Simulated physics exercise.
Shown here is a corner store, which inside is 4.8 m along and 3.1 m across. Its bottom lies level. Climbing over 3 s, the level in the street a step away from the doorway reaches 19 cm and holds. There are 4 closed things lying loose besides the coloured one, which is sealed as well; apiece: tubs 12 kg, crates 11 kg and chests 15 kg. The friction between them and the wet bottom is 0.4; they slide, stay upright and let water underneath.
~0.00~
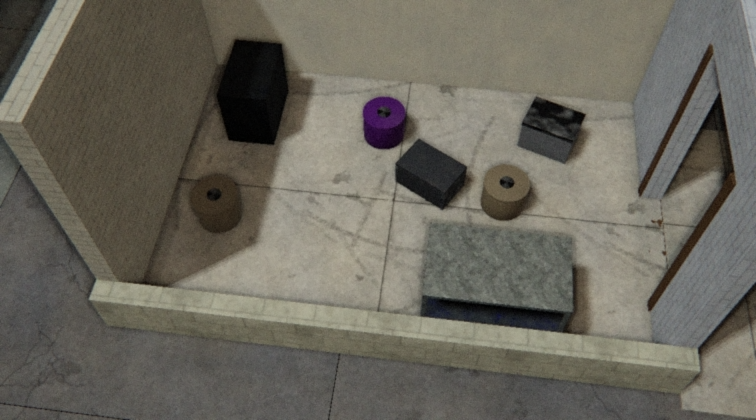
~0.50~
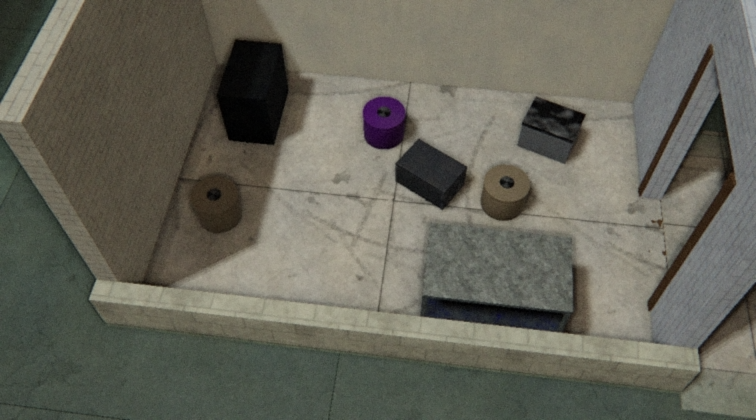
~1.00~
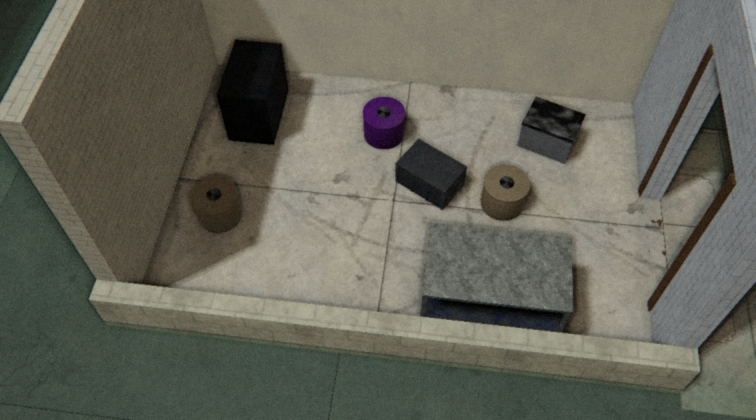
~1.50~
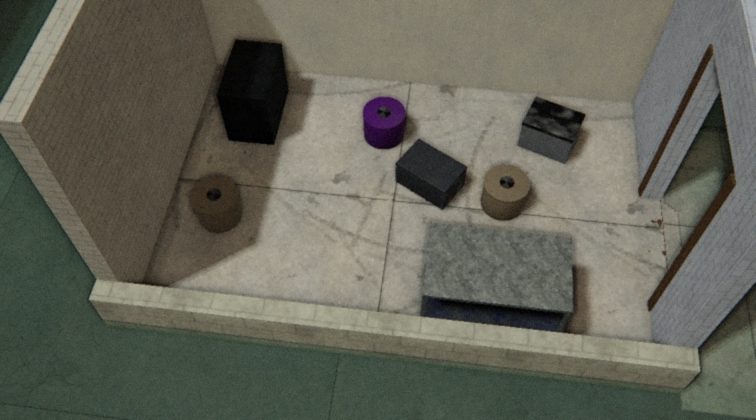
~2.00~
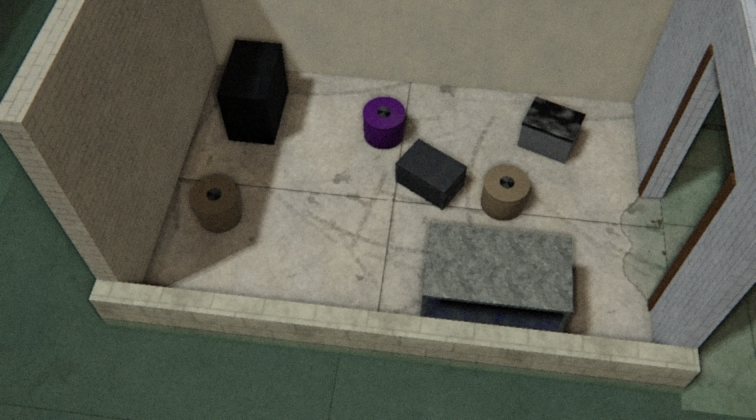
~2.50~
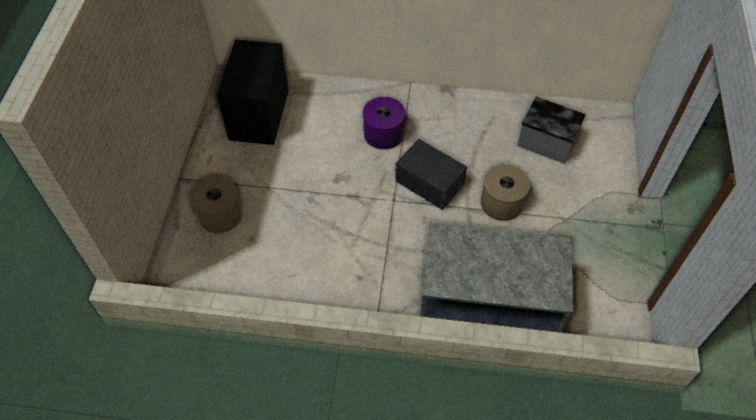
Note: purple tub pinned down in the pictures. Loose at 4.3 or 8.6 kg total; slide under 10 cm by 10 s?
Neither.
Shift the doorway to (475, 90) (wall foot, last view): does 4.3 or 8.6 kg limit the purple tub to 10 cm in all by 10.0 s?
Both masses fail.
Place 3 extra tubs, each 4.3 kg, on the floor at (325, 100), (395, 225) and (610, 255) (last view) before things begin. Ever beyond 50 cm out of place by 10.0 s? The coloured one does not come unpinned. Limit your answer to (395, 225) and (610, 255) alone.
In turn: Over, past it.
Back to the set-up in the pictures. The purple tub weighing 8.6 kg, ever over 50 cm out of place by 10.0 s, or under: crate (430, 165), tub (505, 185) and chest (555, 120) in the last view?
First above the mark, second above the mark, third below the mark.
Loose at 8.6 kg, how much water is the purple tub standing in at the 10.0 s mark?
Depth: Approx. 11 cm.
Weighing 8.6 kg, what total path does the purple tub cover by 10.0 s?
Total distance: Near 100 cm.
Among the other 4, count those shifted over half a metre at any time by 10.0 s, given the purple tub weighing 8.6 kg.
I make it 2.
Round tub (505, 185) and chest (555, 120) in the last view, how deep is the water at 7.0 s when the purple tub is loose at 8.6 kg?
I'd estimate 5 cm for the first and 4 cm for the second.
After 3.5 s the purple tub would be 0 cm from its start with 4.3 kg and 0 cm from its start with 8.6 kg; 0 cm of water round it then.
After 4.5 s the purple tub would be 0 cm from its start with 4.3 kg and 0 cm from its start with 8.6 kg; 0 cm of water round it then.
After 7.0 s the purple tub would be 76 cm from its start with 4.3 kg and 3 cm from its start with 8.6 kg; 3 cm of water round it then.
After 10.0 s the purple tub would be 145 cm from its start with 4.3 kg and 94 cm from its start with 8.6 kg; 11 cm of water round it then.
